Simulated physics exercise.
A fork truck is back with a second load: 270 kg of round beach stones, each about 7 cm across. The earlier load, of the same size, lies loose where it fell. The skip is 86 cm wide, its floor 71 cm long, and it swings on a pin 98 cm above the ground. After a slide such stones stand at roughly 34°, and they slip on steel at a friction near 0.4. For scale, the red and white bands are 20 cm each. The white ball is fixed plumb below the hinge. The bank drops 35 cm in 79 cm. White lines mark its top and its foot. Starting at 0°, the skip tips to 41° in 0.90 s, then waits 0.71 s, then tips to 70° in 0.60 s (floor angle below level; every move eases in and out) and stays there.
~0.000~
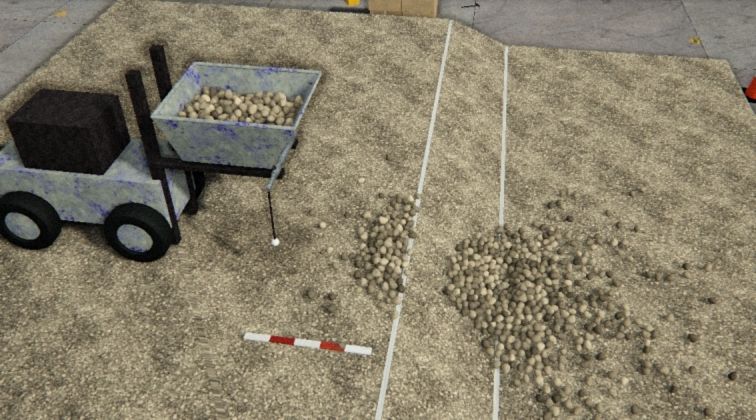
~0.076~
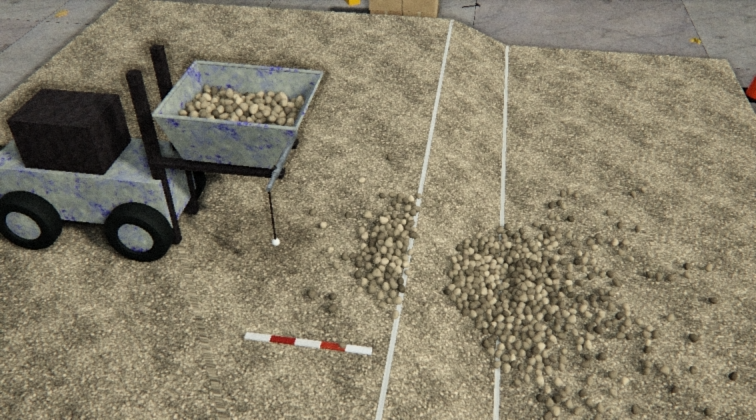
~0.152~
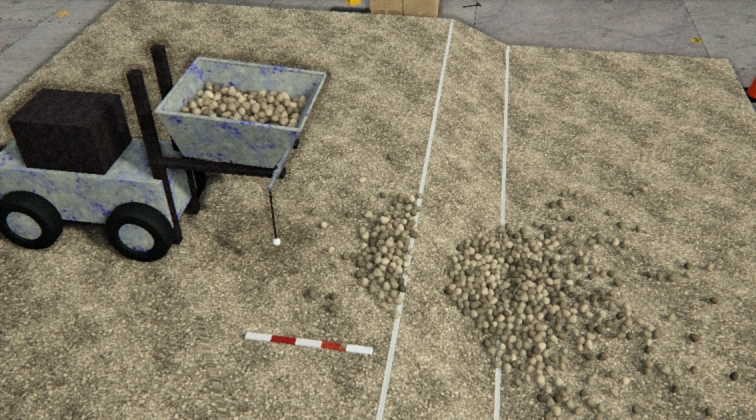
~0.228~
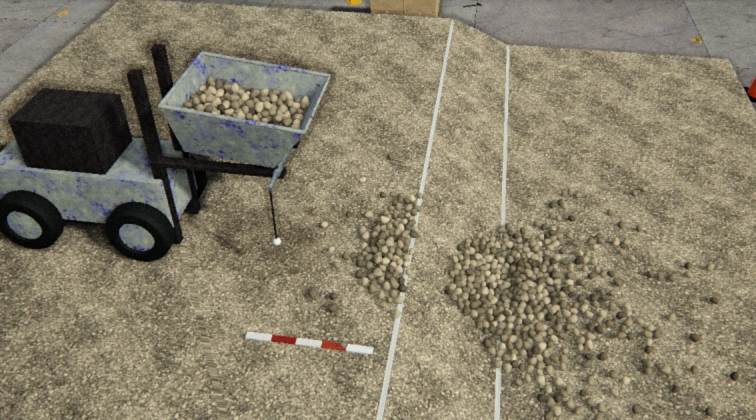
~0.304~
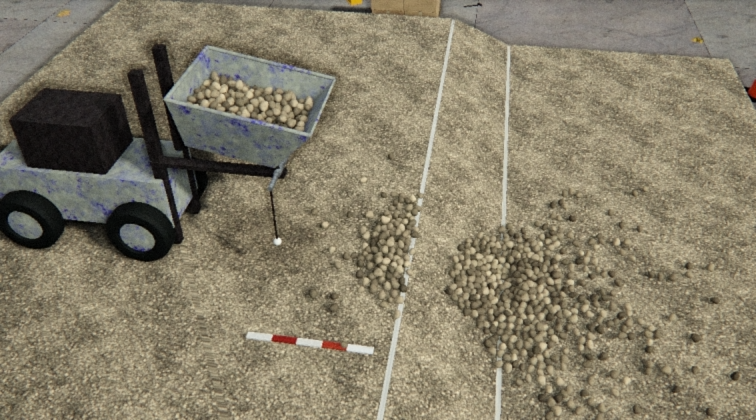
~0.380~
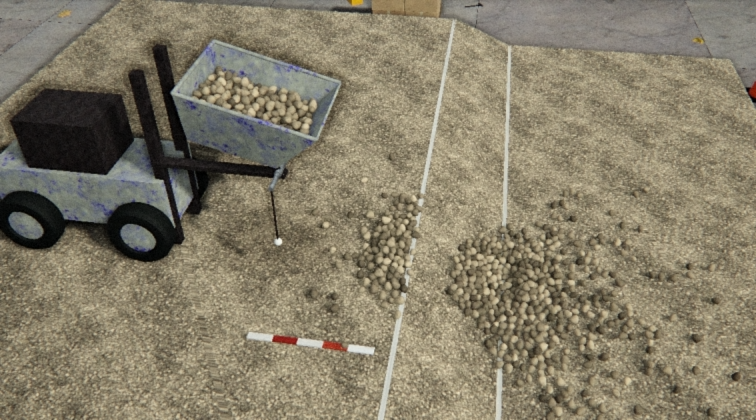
A speckled skip full of pale round stones, carried at the front of a small four-wheeled vehicle, starts out level and begins tilting slowly toward the right. Its left side rises and the slant steepens steadily, while the vehicle and the loose stones scattered around the white lines stay still.
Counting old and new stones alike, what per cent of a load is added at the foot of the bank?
Roughly 19 per cent of a load more.
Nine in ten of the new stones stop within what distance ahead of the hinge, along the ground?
Roughly 200 cm ahead of it.
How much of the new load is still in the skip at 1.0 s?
It holds some 100 per cent.
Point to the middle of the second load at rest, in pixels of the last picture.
Their middle is at about (434, 259).
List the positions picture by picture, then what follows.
The first frame shows lip at (295, 129), floor tilted 0°, highest stones at (233, 102). The earlier load is highest near (391, 236), 10 cm above ground level, 41 % on the top or the slope, 59 % at the foot of the bank.
The second frame shows lip at (296, 129), floor tilted 1°, highest stones at (234, 101); the stones move at 0.2 m/s on average.
In the third frame, the skip is at 3°, its lip at (300, 131); the top of the load is at (231, 98); the stones move at 0.3 m/s on average.
The fourth frame shows lip at (304, 133), floor tilted 7°, highest stones at (215, 93); the stones move at 0.4 m/s on average.
In the fifth frame, the skip is at 11°, its lip at (310, 136); the top of the load is at (215, 87); the stones move at 0.5 m/s on average.
In the sixth frame, the skip is at 16°, its lip at (316, 140); the top of the load is at (217, 81); the stones move at 0.5 m/s on average.
After 0.7 s the floor is at 35°; in per cent of one load, 100 in the skip, 41 on the top or the slope, 59 at the foot of the bank; the foremost stones are at (705, 322).
After 1.0 s the floor is at 41°; in per cent of one load, 100 in the skip, 41 on the top or the slope, 59 at the foot of the bank; the foremost stones are at (705, 322).
After 2.7 s the floor is at 70°; in per cent of one load, 65 in the skip, 76 on the top or the slope, 59 at the foot of the bank; the foremost stones are at (705, 322).
After 5.1 s the floor is at 70°; in per cent of one load, 0 in the skip, 122 on the top or the slope, 77 at the foot of the bank; the foremost stones are at (705, 322). Net gain at the foot of the bank, 19.
